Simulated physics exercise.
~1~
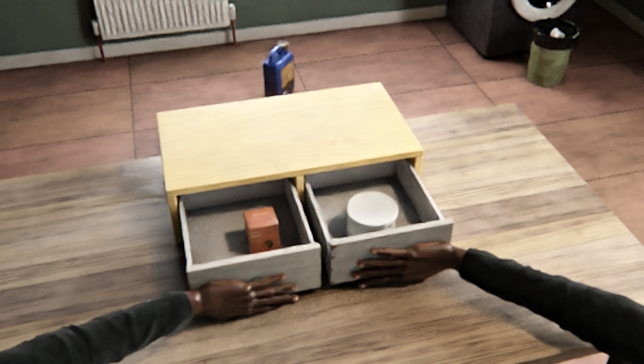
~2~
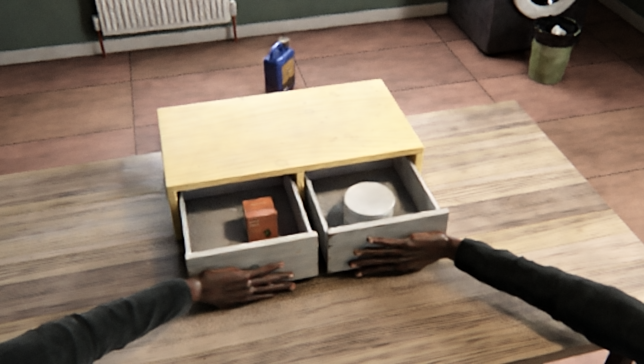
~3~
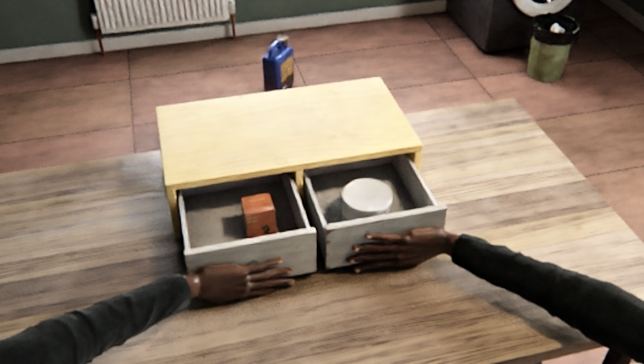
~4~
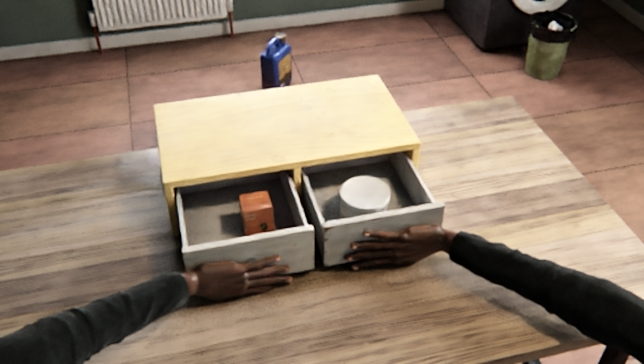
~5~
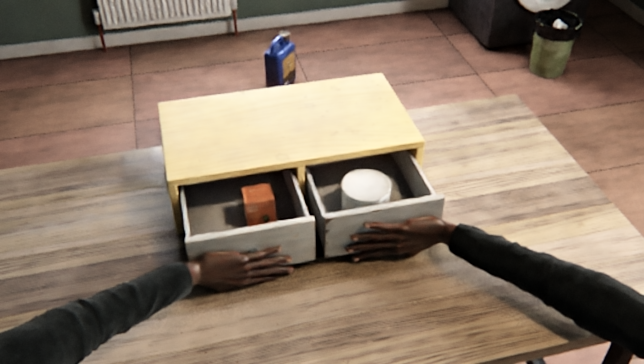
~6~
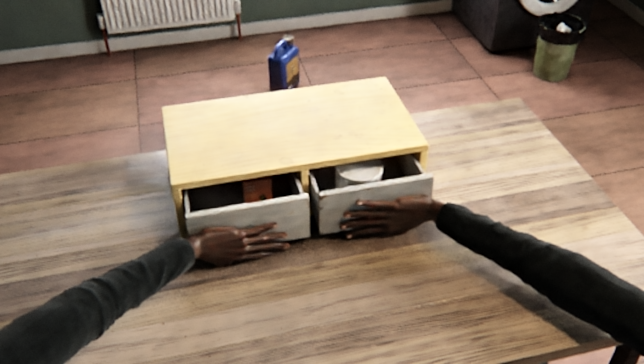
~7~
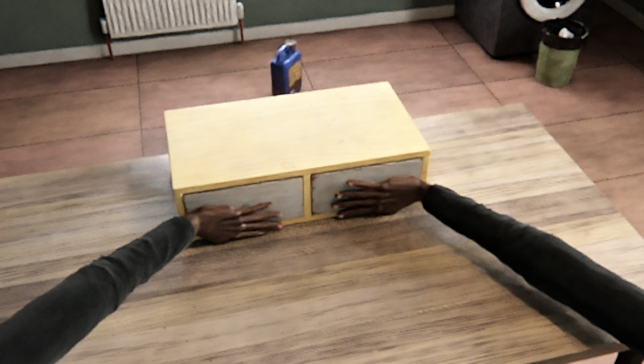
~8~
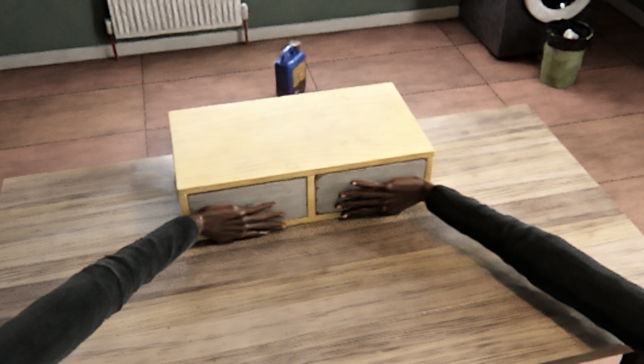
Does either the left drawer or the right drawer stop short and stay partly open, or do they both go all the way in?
The left drawer goes all the way in, and the right drawer goes all the way in too.
Two open drawers in a yellow chest, the left holding an orange carton and the right a white tub, slid inward as a pair of hands pushed their fronts, until both closed fully and hid what was inside.
